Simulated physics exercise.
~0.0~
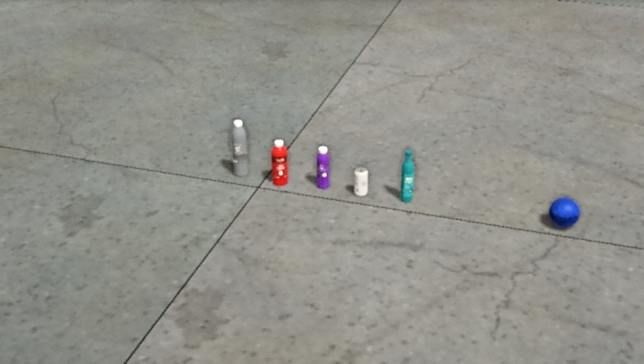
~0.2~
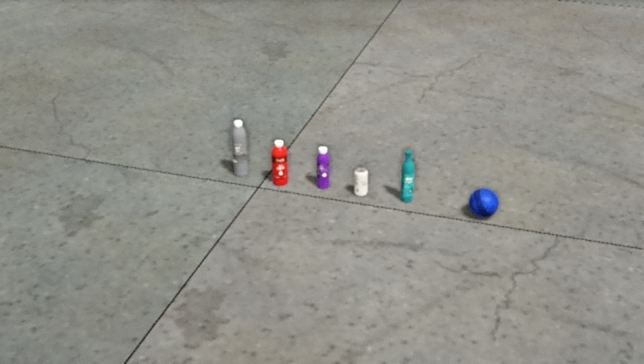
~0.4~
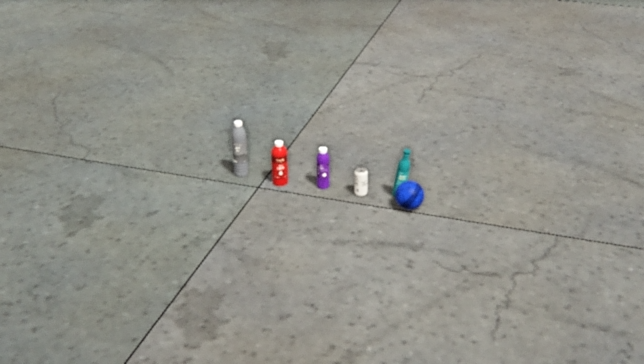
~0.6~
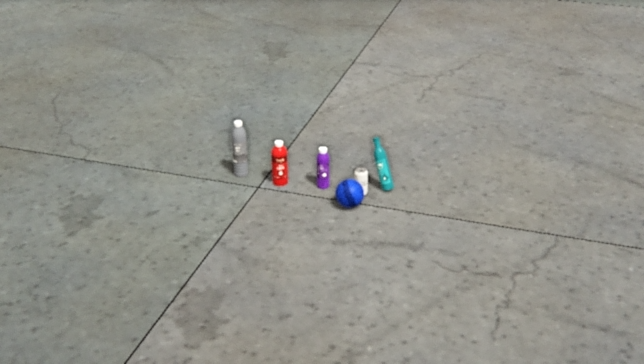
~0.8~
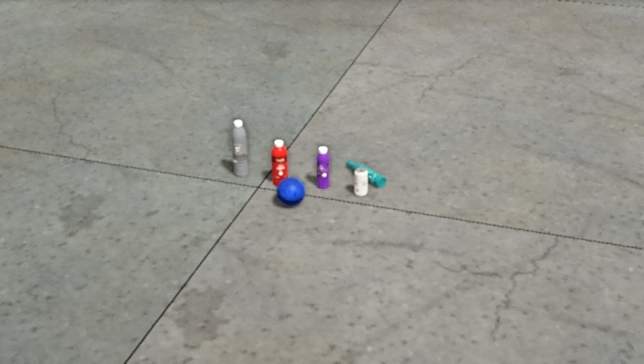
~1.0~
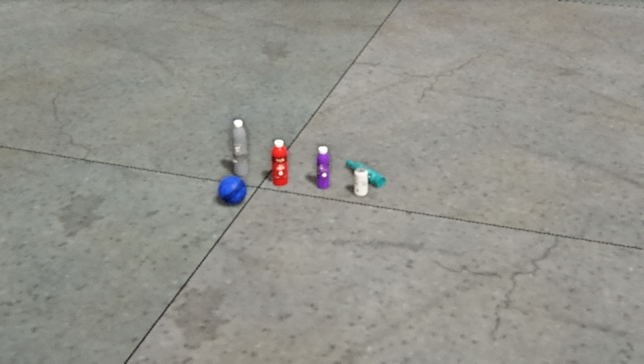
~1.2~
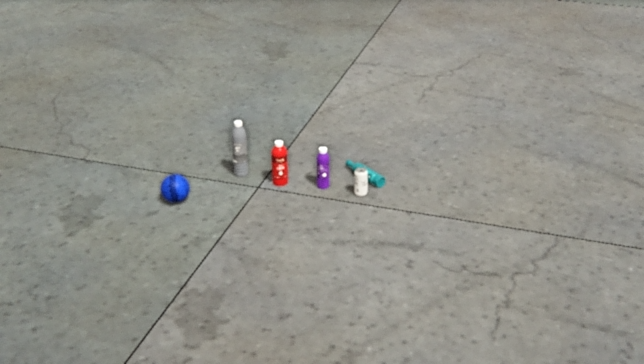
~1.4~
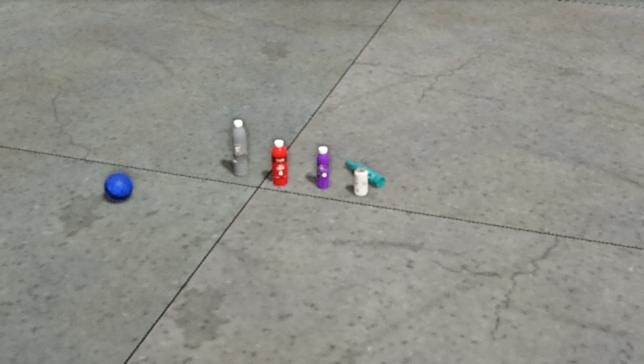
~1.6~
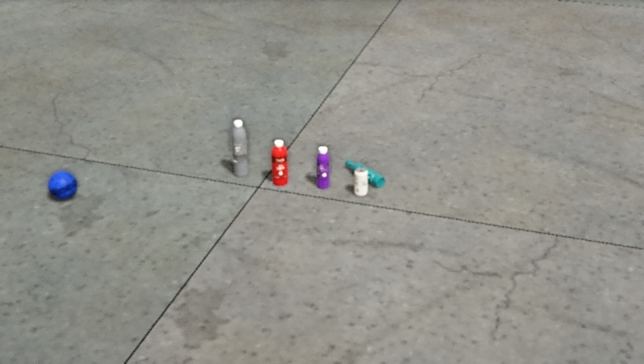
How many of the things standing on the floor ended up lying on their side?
Just one of them ended up on its side, the turquoise bottle, while the white can and the other bottles stayed standing.
